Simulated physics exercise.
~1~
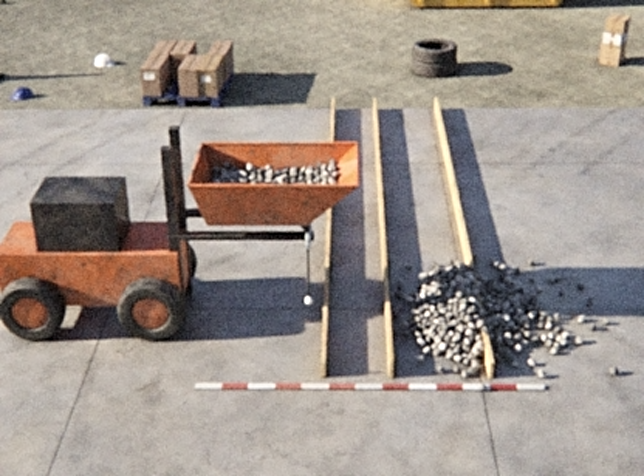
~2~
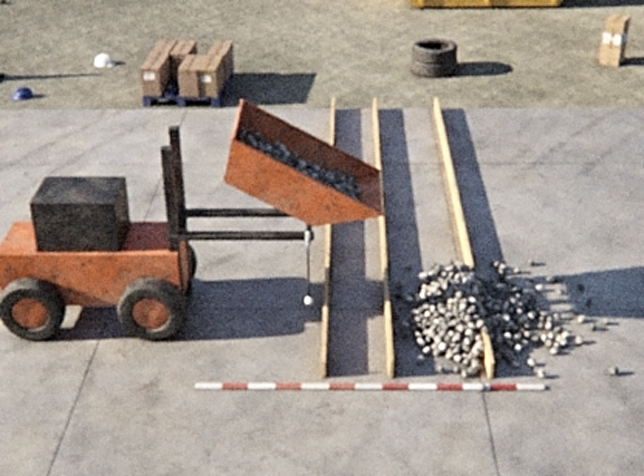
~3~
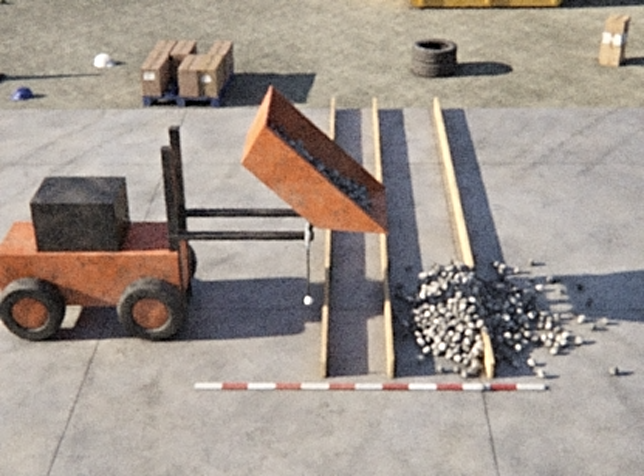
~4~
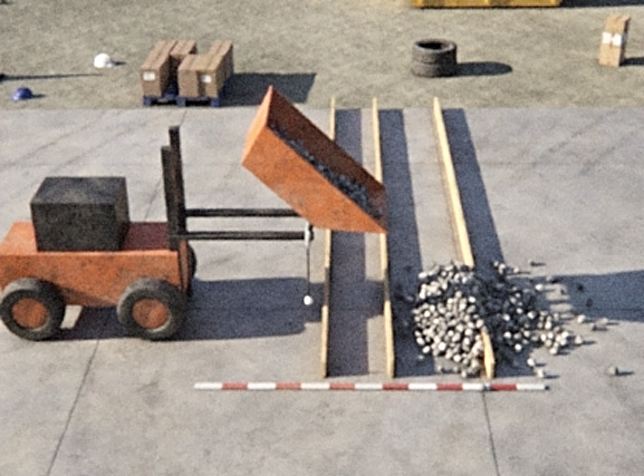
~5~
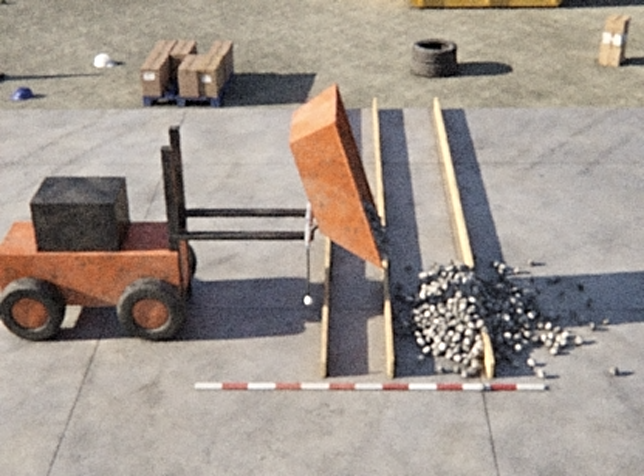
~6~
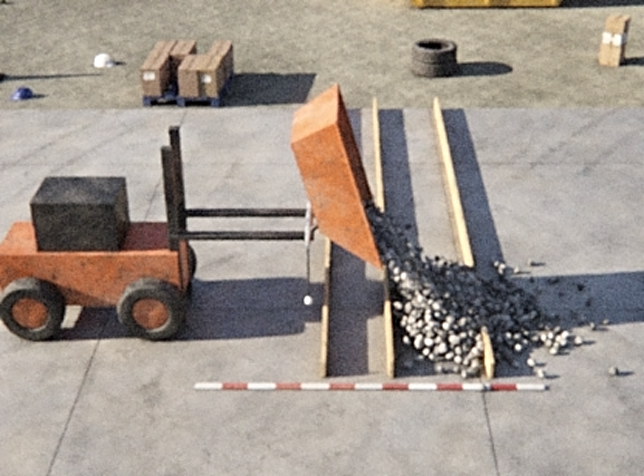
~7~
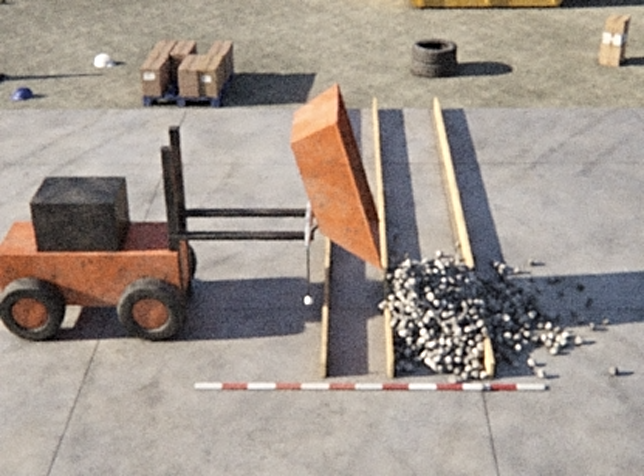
At the start, an orange vehicle on the left holds up a level orange skip of grey stones beside three wooden boards, with an earlier pile lying around the far board. The skip tips to the right, its floor growing steep, yet the stones stay inside. It pauses at that slant, and nothing spills. Then it tips further until it stands nearly upright, and the stones pour from its lower edge into the far bay. At the end the skip stays steeply tilted and looks empty, above a larger heap that fills the near end of the far bay, with some stones beyond the last board.
